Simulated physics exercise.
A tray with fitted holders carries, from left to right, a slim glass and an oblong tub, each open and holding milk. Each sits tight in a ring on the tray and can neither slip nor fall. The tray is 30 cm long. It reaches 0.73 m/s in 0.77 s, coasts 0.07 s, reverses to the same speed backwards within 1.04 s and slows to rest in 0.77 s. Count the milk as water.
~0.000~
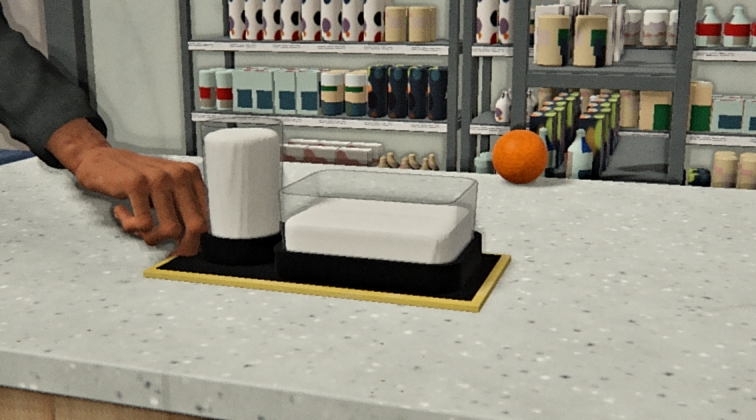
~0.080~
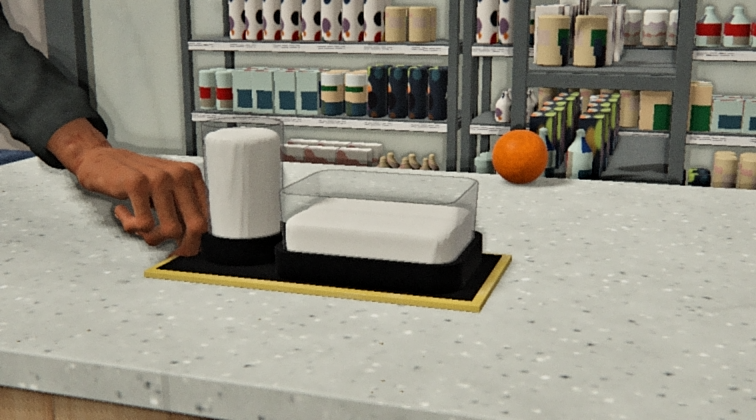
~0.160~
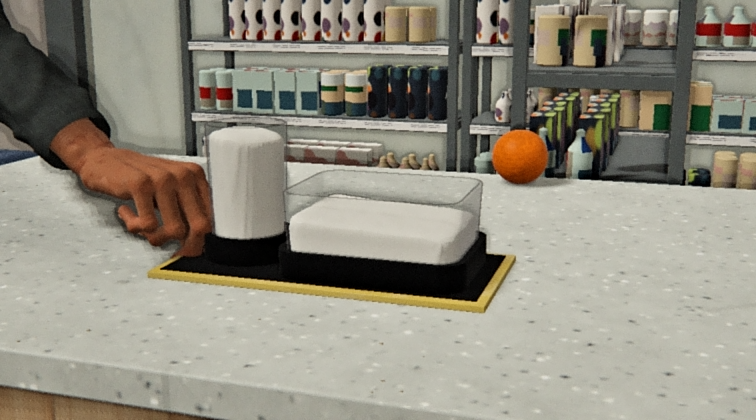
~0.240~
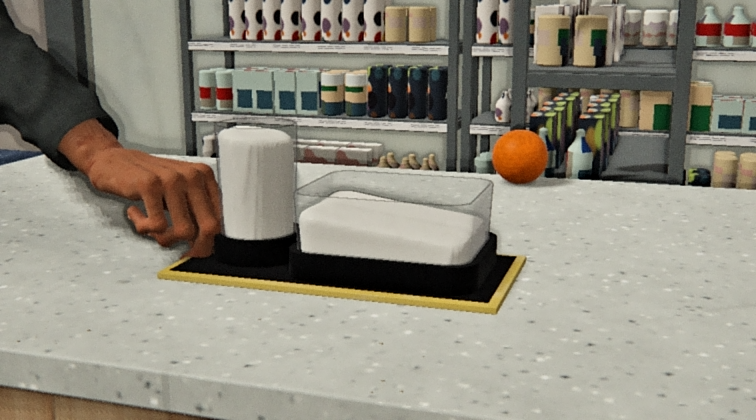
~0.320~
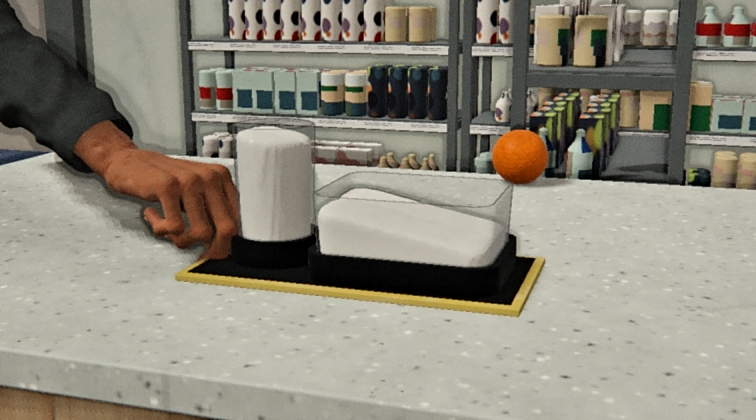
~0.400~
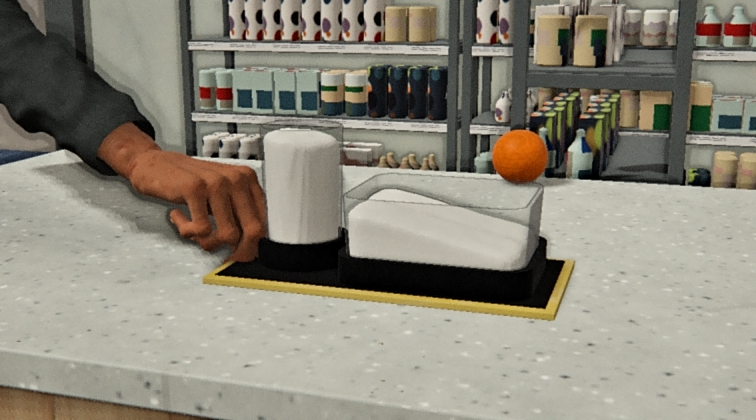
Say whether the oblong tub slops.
It keeps it all.
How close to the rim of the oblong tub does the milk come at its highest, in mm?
Some 9 mm short of it.
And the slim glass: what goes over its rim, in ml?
Some 0 ml.
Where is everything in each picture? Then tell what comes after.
In the first frame, it has moved 0.0 cm; in the slim glass the surface runs from (214, 132) to (278, 135), rim (278, 127); in the oblong tub the surface runs from (306, 209) to (464, 221), rim (466, 194); the milk in the oblong tub stands 25 mm below the rim.
In the second frame, it has moved 0.1 cm; in the oblong tub the surface runs from (306, 208) to (464, 221).
In the third frame, it has moved 0.4 cm; in the oblong tub the surface runs from (310, 205) to (468, 224).
In the fourth frame, it has moved 1.4 cm; in the oblong tub the surface runs from (319, 201) to (478, 230).
In the fifth frame, it has moved 3.1 cm; in the oblong tub the surface runs from (337, 199) to (499, 235).
In the sixth frame, it has moved 5.7 cm; in the slim glass the surface runs from (271, 131) to (337, 142); in the oblong tub the surface runs from (366, 199) to (526, 240).
After 1.02 s the tray moves at 0.62 m/s; losses from the left are 0, 0 ml.
After 1.65 s the tray moves at 0.56 m/s; losses from the left are 0, 0 ml.
After 2.27 s the tray moves at 0.35 m/s; losses from the left are 0, 0 ml.
After 2.90 s the tray moves at 0.00 m/s; losses from the left are 0, 0 ml.
In the end losses from the left are 0, 0 ml.
